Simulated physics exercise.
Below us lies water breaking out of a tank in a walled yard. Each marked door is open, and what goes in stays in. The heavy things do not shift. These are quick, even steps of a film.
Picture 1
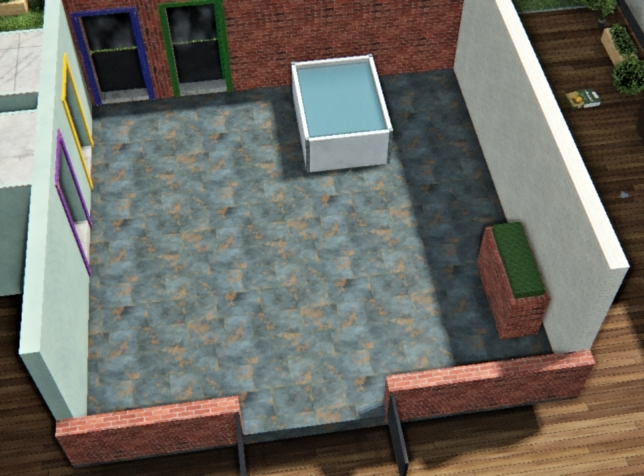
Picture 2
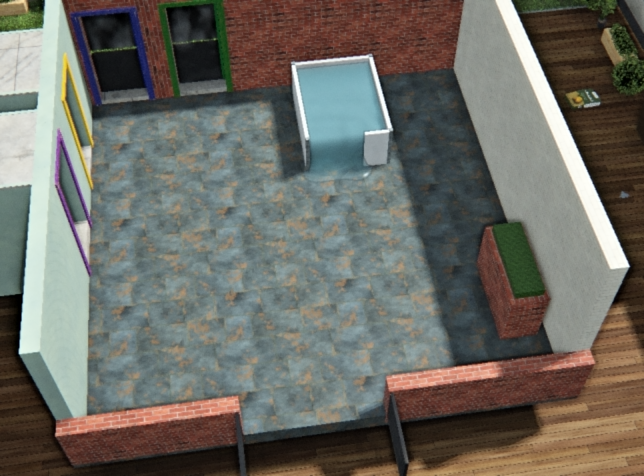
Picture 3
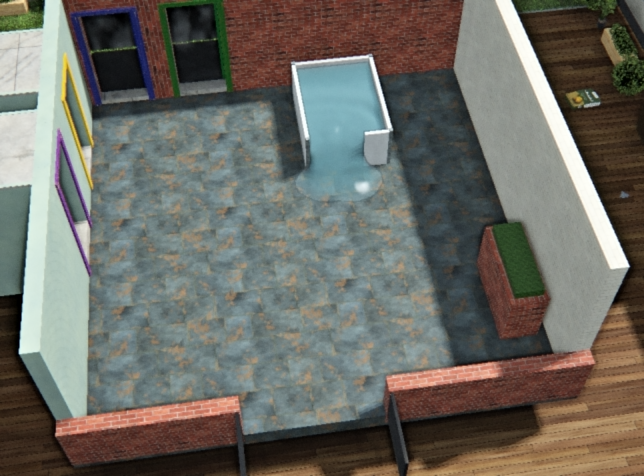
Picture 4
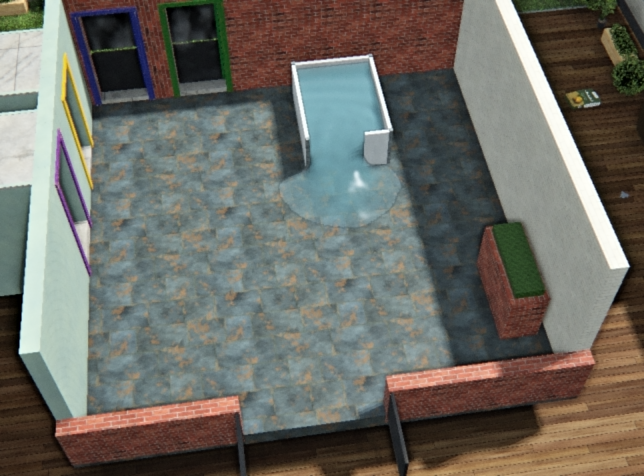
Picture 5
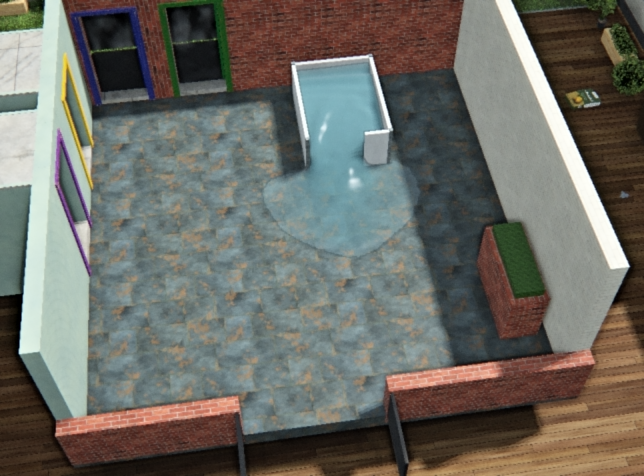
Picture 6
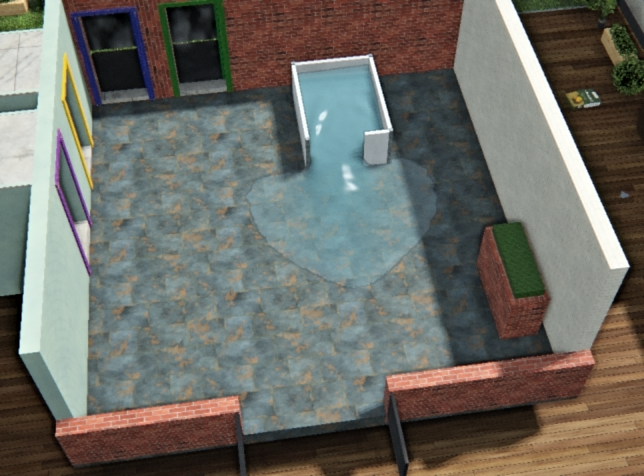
Water pours through a gap in the tank's front and spreads across the yard floor.
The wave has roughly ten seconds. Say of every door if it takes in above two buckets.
One by one: The purple door admits no more than that; the blue door admits no more than that; the green door admits no more than that; the yellow door admits no more than that.
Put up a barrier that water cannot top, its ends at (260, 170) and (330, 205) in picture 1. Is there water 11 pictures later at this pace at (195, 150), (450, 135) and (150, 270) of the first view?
In that order: No water, free of water, free of water.
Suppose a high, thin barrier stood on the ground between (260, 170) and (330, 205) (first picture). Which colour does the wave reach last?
That is the one in purple.
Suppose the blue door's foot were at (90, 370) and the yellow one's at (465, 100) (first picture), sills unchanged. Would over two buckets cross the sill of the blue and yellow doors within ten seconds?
Then: Blue door lets less in; yellow door holds.
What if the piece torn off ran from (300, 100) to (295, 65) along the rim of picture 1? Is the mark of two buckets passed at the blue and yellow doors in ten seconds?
My reading: Blue passes that mark; yellow takes more.
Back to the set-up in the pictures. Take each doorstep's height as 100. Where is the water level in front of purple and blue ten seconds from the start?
In turn 10 and 0 per cent.
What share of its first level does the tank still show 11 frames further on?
Close to 40 %.
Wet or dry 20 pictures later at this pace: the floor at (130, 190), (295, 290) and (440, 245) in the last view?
In that order: Dry, wet, flooded.
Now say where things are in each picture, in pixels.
Still water in the open tank at (340, 99), in the first frame.
The front is at (304, 173), out from the gap at (337, 158), in the second frame.
Water pours out at (337, 158) and has run to (367, 194), in the third frame.
Water pours out at (337, 159) and has run to (363, 222), in the fourth frame.
The front is at (365, 250), out from the gap at (337, 159), in the fifth frame.
Water pours out at (337, 159) and has run to (346, 283), in the sixth frame.
A moment on, water covers 35 % of the floor; the purple door not reached, the blue door not reached, the green door not reached, the yellow door not reached.
Next, water covers 50 % of the floor; the purple door not reached, the blue door not reached, the green door not reached, the yellow door not reached.
Then, water covers 55 % of the floor; the purple door not reached, the blue door not reached, the green door not reached, the yellow door not reached.
Later, water covers 60 % of the floor; the purple door wet at the sill, nothing in, the blue door not reached, the green door not reached, the yellow door not reached.
In the end, water covers 80 % of the floor; the purple door wet at the sill, nothing in, the blue door not reached, the green door not reached, the yellow door wet at the sill, nothing in.
